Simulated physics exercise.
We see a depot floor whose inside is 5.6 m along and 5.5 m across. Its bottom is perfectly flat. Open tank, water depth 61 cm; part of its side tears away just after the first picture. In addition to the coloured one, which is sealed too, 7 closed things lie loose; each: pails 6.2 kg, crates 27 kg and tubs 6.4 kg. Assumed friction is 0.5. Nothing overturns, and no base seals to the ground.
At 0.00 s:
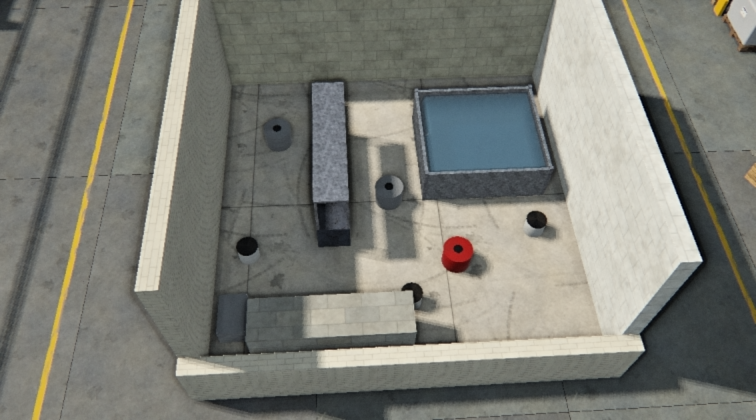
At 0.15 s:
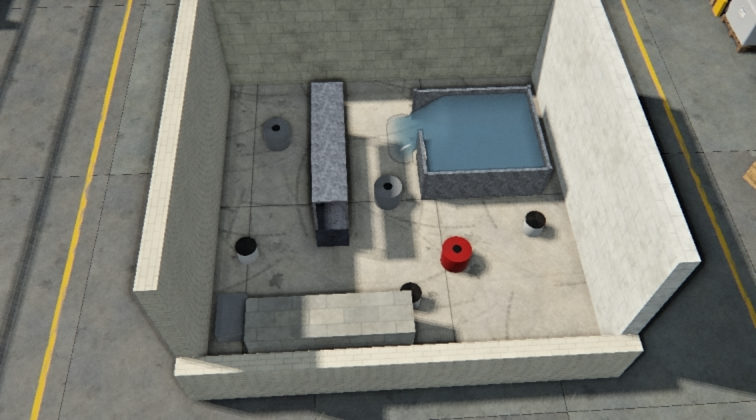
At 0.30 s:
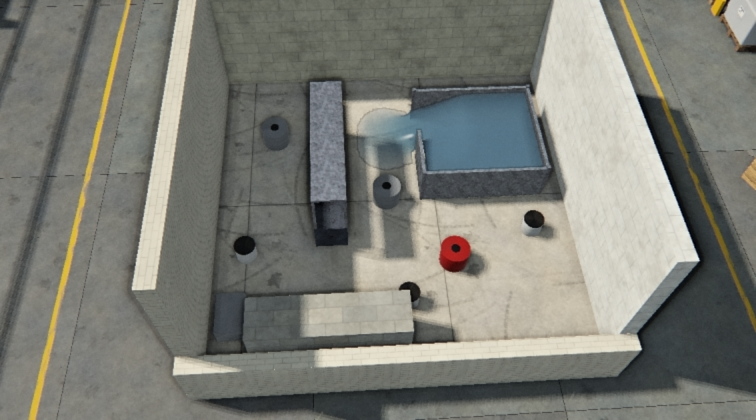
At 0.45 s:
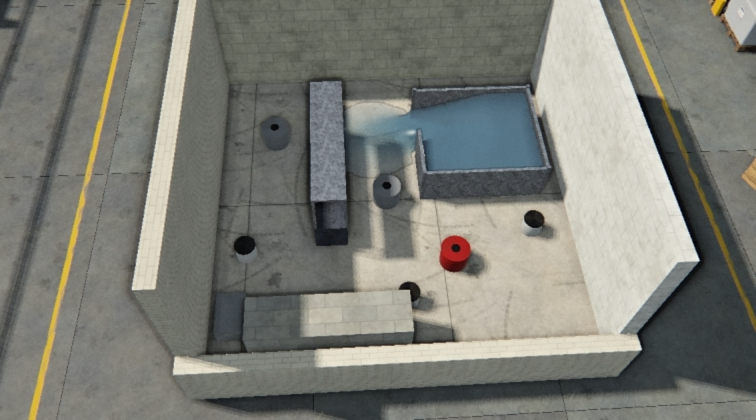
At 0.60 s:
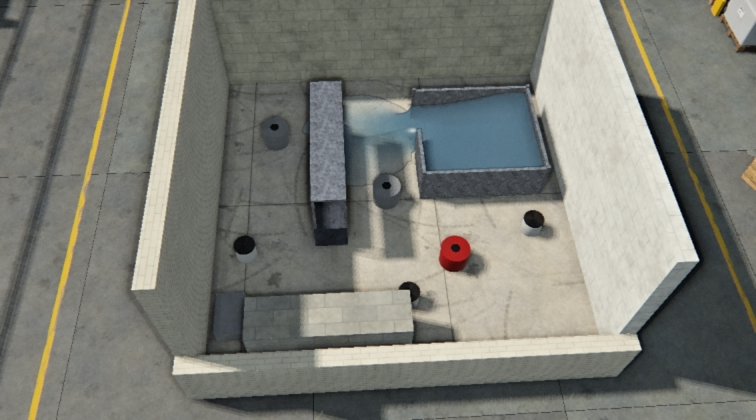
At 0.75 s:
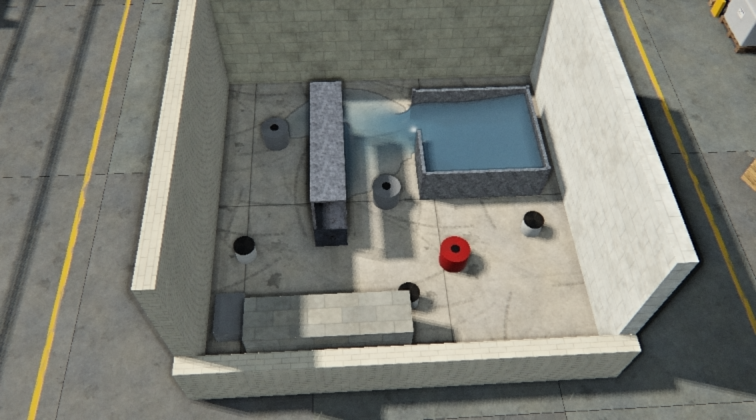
On a walled depot floor, part of an open tank's left side tore away and water poured out leftward, spreading to the long grey block, while the red tub and the other objects stayed put.
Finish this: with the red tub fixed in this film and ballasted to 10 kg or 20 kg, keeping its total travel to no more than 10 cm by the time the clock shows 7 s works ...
Only with the heavier one.
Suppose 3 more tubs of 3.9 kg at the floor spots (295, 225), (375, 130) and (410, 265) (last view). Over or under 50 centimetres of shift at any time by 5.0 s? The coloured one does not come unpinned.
Item one beyond the mark, item two beyond the mark, item three beyond the mark.
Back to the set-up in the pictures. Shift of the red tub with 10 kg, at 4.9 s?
It would be some 0 cm from its spot.
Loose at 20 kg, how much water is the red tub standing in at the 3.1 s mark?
Depth: Approx. 3 cm.
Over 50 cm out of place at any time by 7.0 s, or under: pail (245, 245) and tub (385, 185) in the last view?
First above it, second above it.
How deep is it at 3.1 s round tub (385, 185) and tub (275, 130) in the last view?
First about 3 cm, second about 3 cm.
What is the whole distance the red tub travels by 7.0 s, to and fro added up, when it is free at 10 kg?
Total path: Roughly 30 cm.
After 1.4 s the red tub would be 0 cm from its start with 10 kg and 0 cm from its start with 20 kg; 0 cm of water round it then.
After 3.1 s the red tub would be 0 cm from its start with 10 kg and 0 cm from its start with 20 kg; 3 cm of water round it then.
After 4.9 s the red tub would be 0 cm from its start with 10 kg and 0 cm from its start with 20 kg; 3 cm of water round it then.
After 7.0 s the red tub would be 30 cm from its start with 10 kg and 0 cm from its start with 20 kg; 5 cm of water round it then.
